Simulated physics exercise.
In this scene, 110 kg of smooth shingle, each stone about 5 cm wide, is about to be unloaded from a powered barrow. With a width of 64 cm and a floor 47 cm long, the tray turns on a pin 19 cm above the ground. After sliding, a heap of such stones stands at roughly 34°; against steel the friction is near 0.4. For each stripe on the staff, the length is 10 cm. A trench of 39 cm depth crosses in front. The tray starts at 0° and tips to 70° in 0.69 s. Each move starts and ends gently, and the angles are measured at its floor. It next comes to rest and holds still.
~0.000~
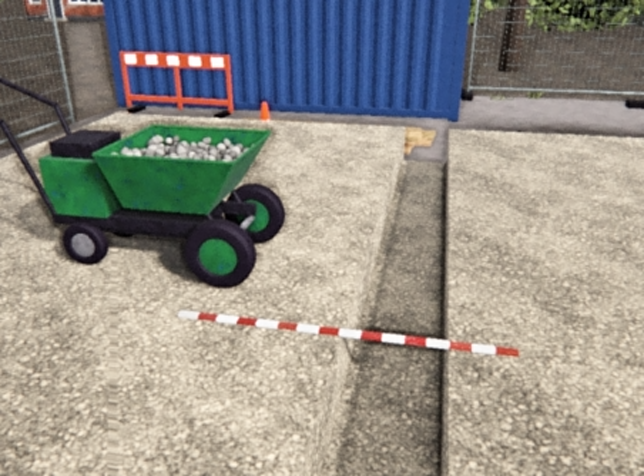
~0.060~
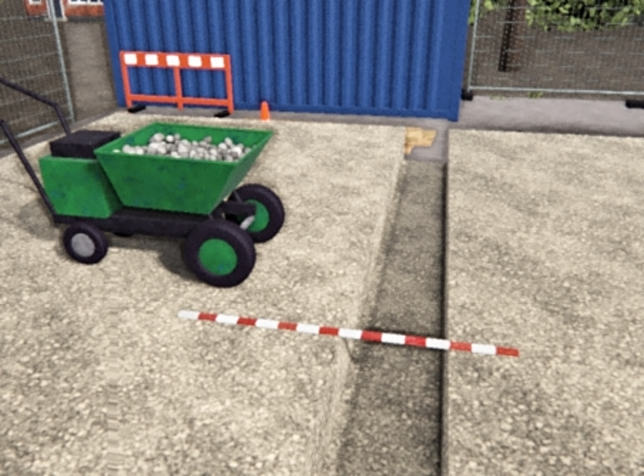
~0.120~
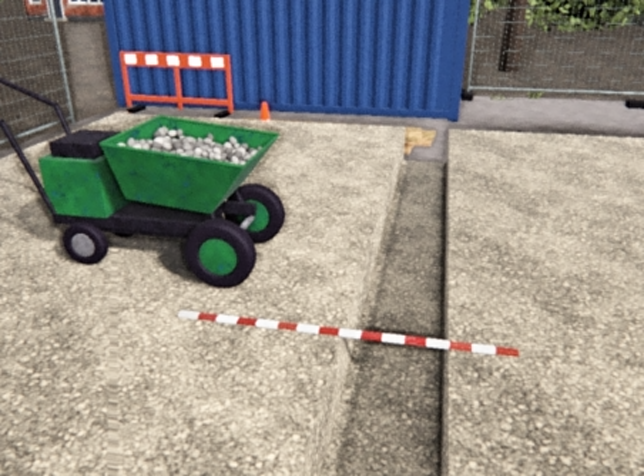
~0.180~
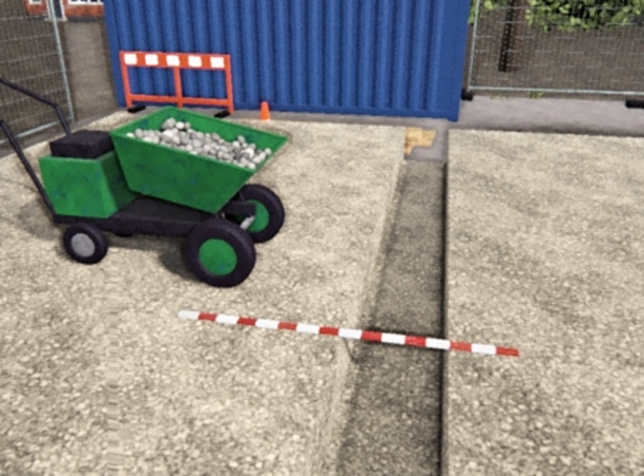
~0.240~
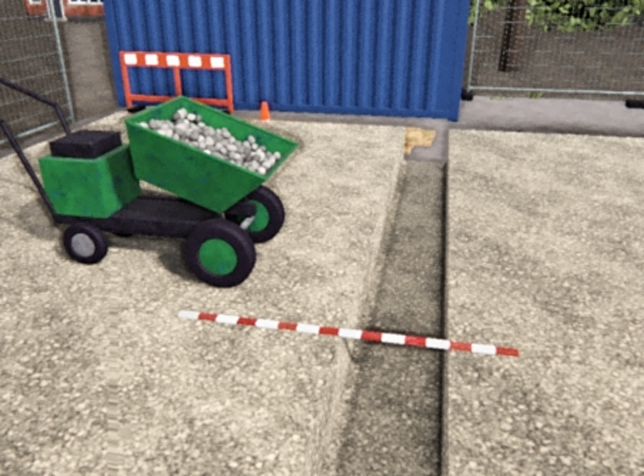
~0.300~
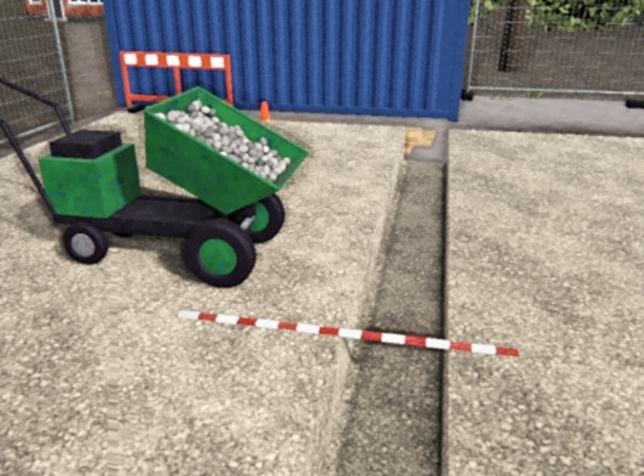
The clip shows a green powered barrow loaded with grey stones standing beside a trench crossed by a red-and-white staff; its tray gradually tilts forward to the right, the rear end rising while the stones stay inside.
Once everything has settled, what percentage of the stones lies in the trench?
I would say 85 percent.
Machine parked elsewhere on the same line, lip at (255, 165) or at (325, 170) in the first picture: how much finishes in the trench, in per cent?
Result: Close to 100 then close to 45 per cent.
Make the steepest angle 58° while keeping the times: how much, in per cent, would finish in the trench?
Then roughly 50 percent.
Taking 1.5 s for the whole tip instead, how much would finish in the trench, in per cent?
It would come to roughly 80 per cent.
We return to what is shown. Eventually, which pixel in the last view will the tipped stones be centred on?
Their centre sits close to (400, 328).
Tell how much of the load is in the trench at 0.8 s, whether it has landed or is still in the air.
Some 15 per cent of the load by that point.
After 0.5 s the floor is at 59°; 100 % in the tray; the foremost stones are at (311, 209).
After 0.8 s the floor is at 70°; 70 % in the tray, 12 % short of the trench, 17 % in the trench; the foremost stones are at (394, 276).
After 1.1 s the floor is at 70°; 23 % in the tray, 11 % short of the trench, 66 % in the trench; the foremost stones are at (440, 332).
After 3.1 s the floor is at 70°; 0 % in the tray, 15 % short of the trench, 85 % in the trench; the foremost stones are at (440, 318).
